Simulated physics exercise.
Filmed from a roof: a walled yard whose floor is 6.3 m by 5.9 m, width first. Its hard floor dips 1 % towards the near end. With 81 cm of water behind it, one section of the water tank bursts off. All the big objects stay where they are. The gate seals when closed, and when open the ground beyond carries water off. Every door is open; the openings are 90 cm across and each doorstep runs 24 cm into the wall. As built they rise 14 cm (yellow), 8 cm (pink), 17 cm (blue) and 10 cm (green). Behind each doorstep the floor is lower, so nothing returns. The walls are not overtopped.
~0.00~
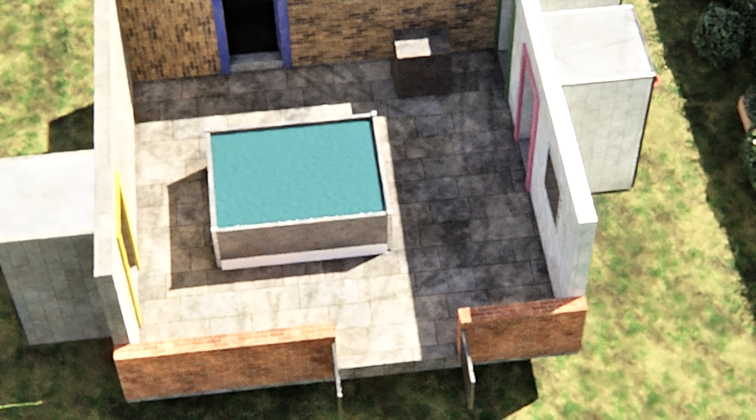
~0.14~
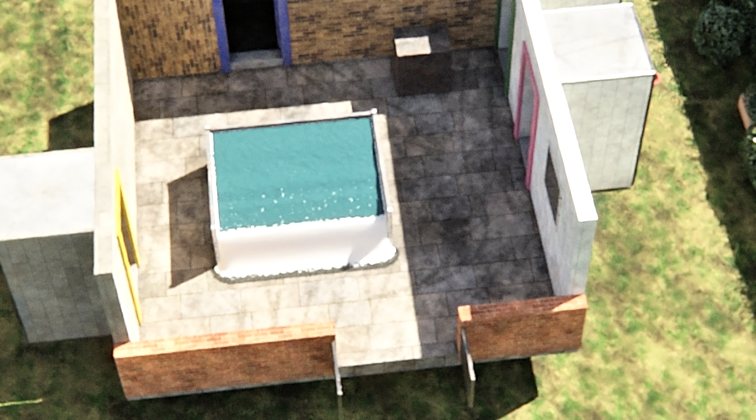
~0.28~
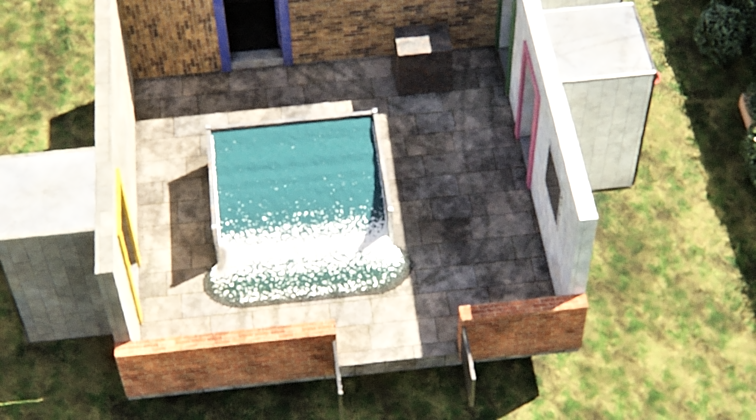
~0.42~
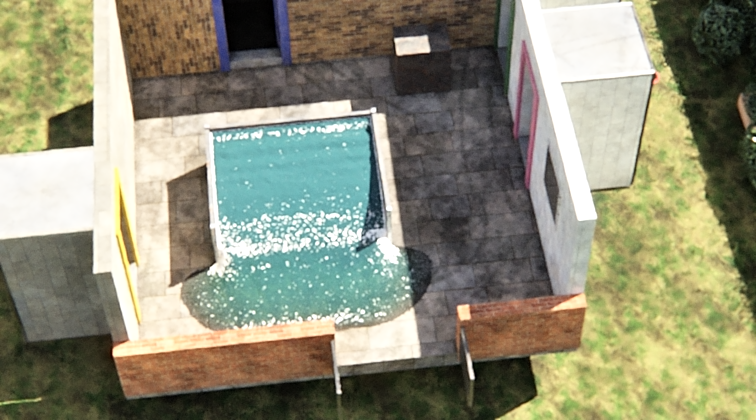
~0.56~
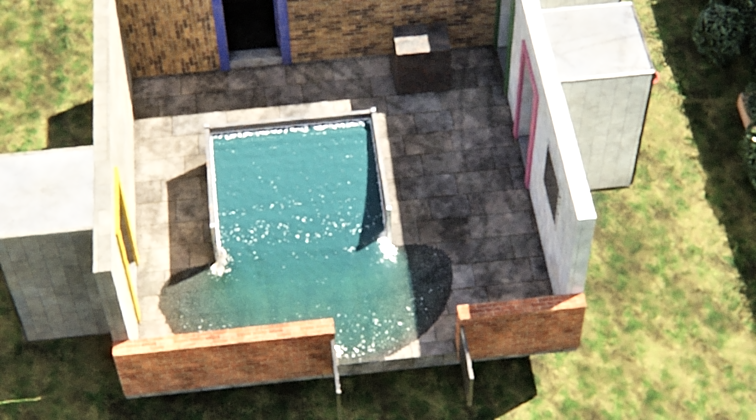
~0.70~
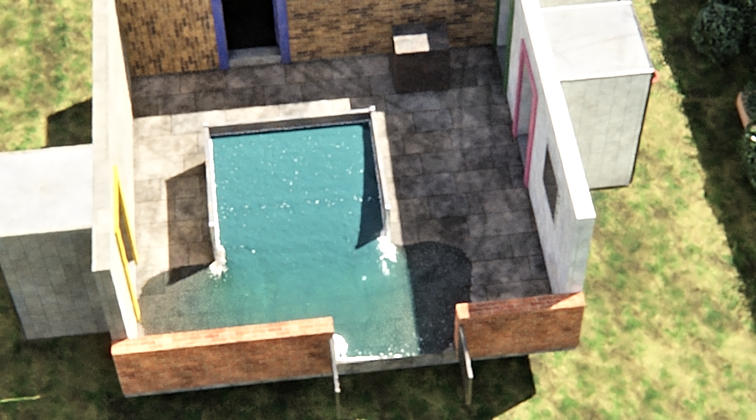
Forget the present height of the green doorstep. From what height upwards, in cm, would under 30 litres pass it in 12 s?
Close to 7.5 cm is just enough.
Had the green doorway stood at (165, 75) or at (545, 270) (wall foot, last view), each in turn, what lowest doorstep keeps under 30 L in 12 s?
Roughly 21 and 9.0 cm.
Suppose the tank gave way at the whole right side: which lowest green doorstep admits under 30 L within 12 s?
Some 23 cm.
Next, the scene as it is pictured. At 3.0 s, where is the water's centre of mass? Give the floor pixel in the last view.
At about (276, 273).
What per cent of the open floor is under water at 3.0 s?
Some 50 per cent of it.
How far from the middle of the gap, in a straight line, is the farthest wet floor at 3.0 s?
Roughly 4.2 m.
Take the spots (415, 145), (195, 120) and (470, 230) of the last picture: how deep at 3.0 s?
About 0, 6 and 0 cm.
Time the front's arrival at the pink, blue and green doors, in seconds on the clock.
Arrival: Pink 3.4 s, blue 3.6 s, green 5.0 s.
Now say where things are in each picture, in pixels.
In the first frame, the water tank at (297, 174) is whole and still, 81 cm deep; the green door at (506, 31) is dry.
In the second frame, the front is at (233, 280), 0.4 m from the gap at (304, 240); 0.8 m2 of floor is wet, 81 cm left at the back.
In the third frame, the gap is at (305, 243), the front 0.8 m out at (247, 304); the back of the water tank holds 80 cm.
In the fourth frame, the gap is at (303, 244), the front 1.4 m out at a hidden place; the back of the water tank holds 73 cm.
In the fifth frame, the front is at a hidden place, 2.0 m from the gap at (303, 243); 6.9 m2 of floor is wet, 68 cm left at the back.
In the sixth frame, water pours out at (302, 243) and has run 2.1 m, to a hidden place; about 11 cm deep outside, 69 cm at the back; 4.0 m in a straight line remain to the green door at (504, 27).
After 1.4 s water covers 30 % of the floor, deepest (58 cm) near (139, 370); it has not reached the green door.
After 3.0 s water covers 50 % of the floor, deepest (38 cm) near (139, 370); it has not reached the green door.
After 12.0 s water covers 95 % of the floor, deepest (12 cm) near (498, 312); 6 cm at the green door, 8 litres in over its 10 cm doorstep.
At the green door as built, the water arrived by 5.2 s and peaked near 12 cm at 8.6 s.
Run again over the same 12 s with other heights there, 43 litres in over 6.5 cm, 15 litres over 9 cm. The limit of 30 litres is kept from about 7.5 cm up.
